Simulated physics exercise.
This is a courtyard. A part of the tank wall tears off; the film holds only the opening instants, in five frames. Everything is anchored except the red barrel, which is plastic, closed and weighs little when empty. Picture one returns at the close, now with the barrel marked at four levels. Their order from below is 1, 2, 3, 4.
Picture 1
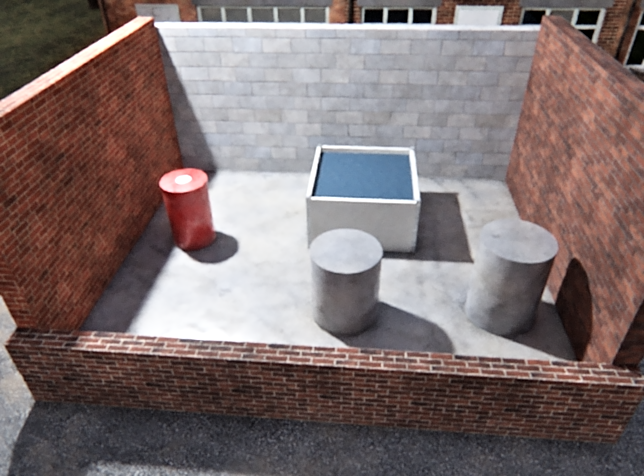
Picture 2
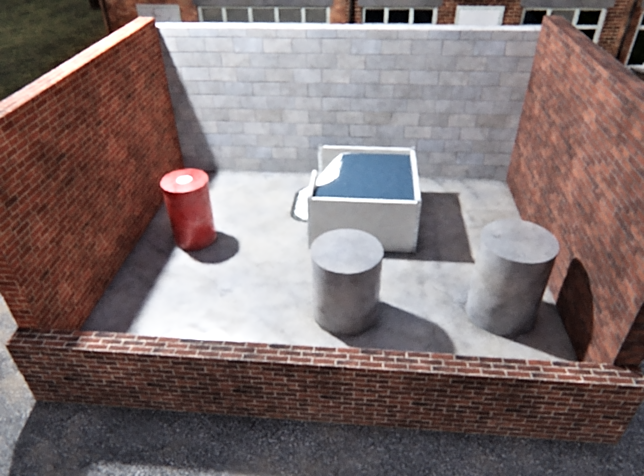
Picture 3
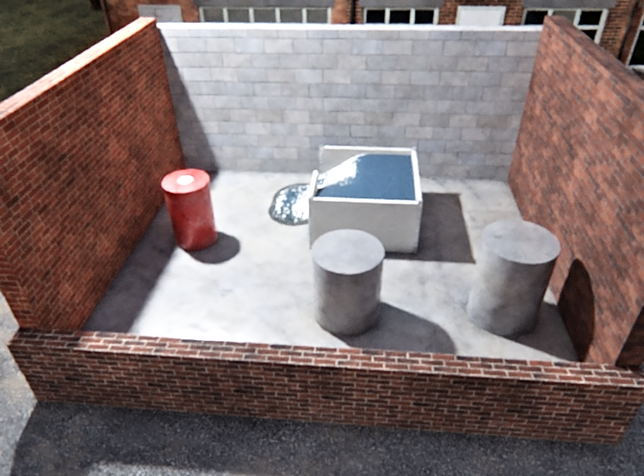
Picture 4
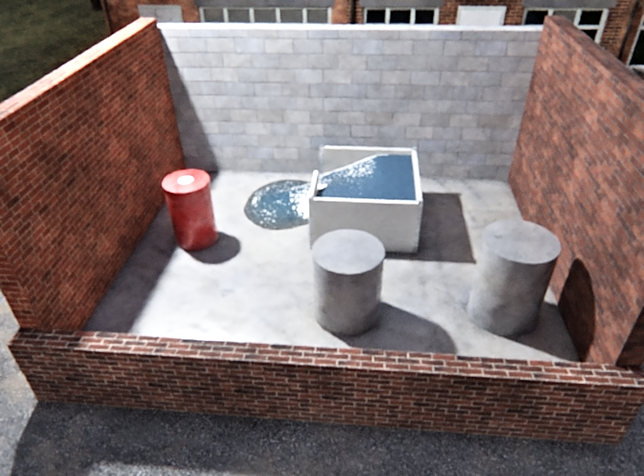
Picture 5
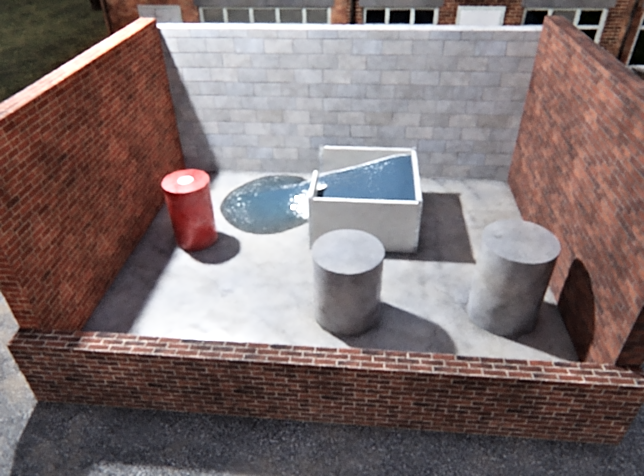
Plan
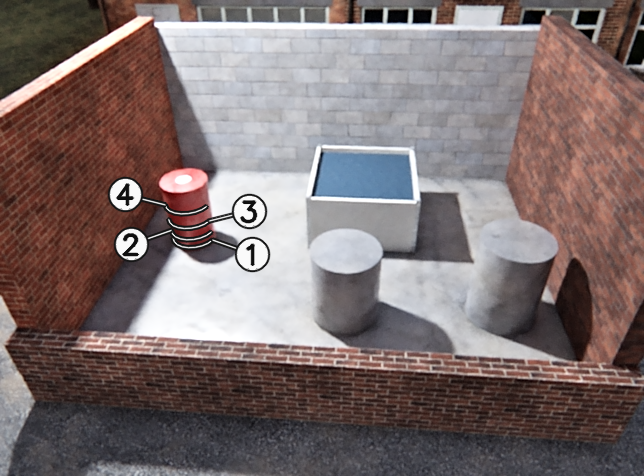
In this clip, a white tank of water stands in a walled courtyard with a red barrel and two grey cylinders; water pours out of the tank's left side, and a puddle spreads leftward across the ground toward the barrel.
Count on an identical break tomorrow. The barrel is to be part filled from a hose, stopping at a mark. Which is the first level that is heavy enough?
3.
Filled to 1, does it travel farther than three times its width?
Yes, clearly.
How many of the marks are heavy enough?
Two of them.
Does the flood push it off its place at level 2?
Yes.
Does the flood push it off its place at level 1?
Yes, that goes wrong.
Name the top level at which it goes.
That would be 2.
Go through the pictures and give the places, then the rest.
In the first picture, lid of the red barrel at (184, 180); tank full, its middle at (364, 177).
In the second picture, 2 % of the ground wet, in view closest to the barrel at (299, 213).
In the third picture, 4 % of the ground wet, in view closest to the barrel at (276, 211).
In the fourth picture, 6 % of the ground wet, in view closest to the barrel at (251, 213).
In the fifth picture, lid of the red barrel at (186, 181); 9 % of the ground wet, in view closest to the barrel at (238, 225).
On the marked copy, 1 at (188, 247); 2 at (186, 239); 3 at (184, 228); 4 at (181, 213); from the bottom up 1, 2, 3, 4.
With 1, it is pushed about 7 times its own width away.
With 2, it is pushed about its own width away.
With 3, it does not move.
With 4, it does not move.
